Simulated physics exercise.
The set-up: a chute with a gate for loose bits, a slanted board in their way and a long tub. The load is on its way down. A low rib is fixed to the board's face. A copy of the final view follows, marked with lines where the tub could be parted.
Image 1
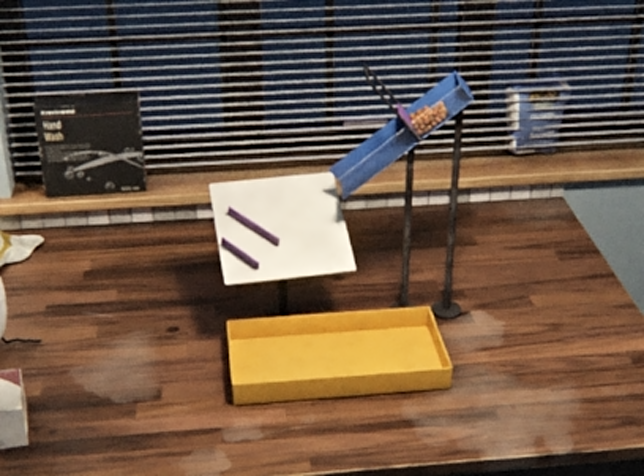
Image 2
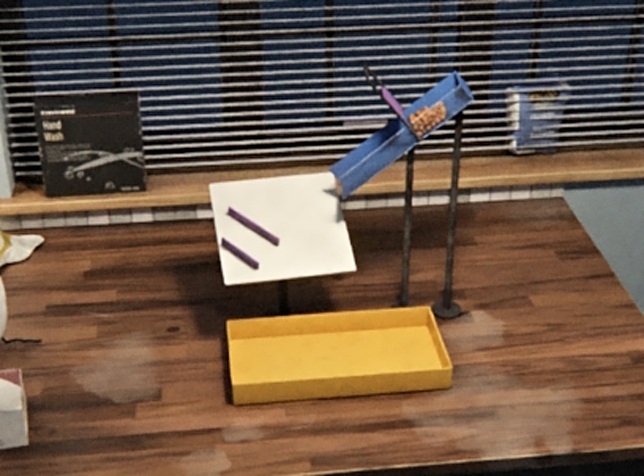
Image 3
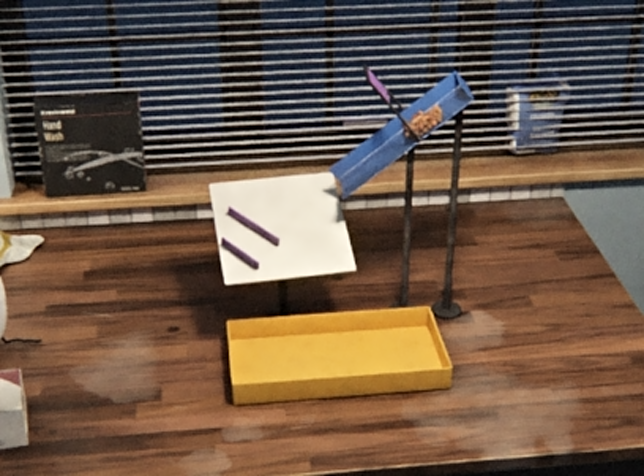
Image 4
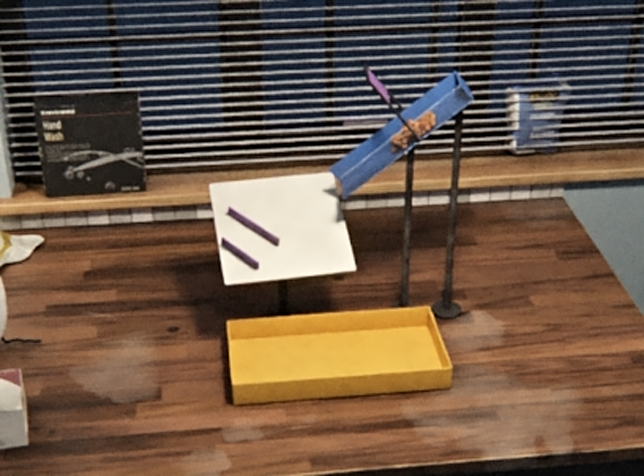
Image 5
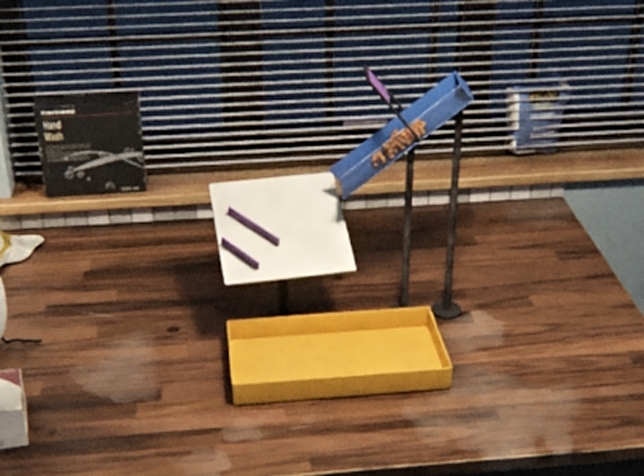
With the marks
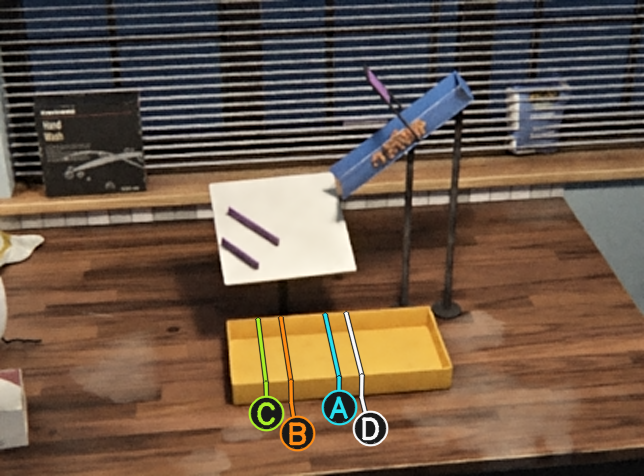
Small orange-brown balls sliding down a blue chute toward the lower left after a purple gate lifts, above a white ribbed board.
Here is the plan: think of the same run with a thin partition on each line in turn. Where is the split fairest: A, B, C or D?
I would pick line B.
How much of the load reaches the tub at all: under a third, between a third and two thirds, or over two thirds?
Over two thirds.
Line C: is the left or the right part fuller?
Right.
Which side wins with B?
The right side.
On the marked copy, line A crosses the front rim at (338, 376); line B crosses the front rim at (290, 380); line C crosses the front rim at (265, 382); line D crosses the front rim at (361, 375).
Choosing A, of what is caught, the larger part on the left of the divider, about a tenth on the right.
Choosing B, of what is caught, roughly a third on the left of the divider, roughly two thirds on the right.
Choosing C, of what is caught, about a tenth on the left of the divider, the larger part on the right.
Choosing D, of what is caught, almost all on the left of the divider, just a few on the right.
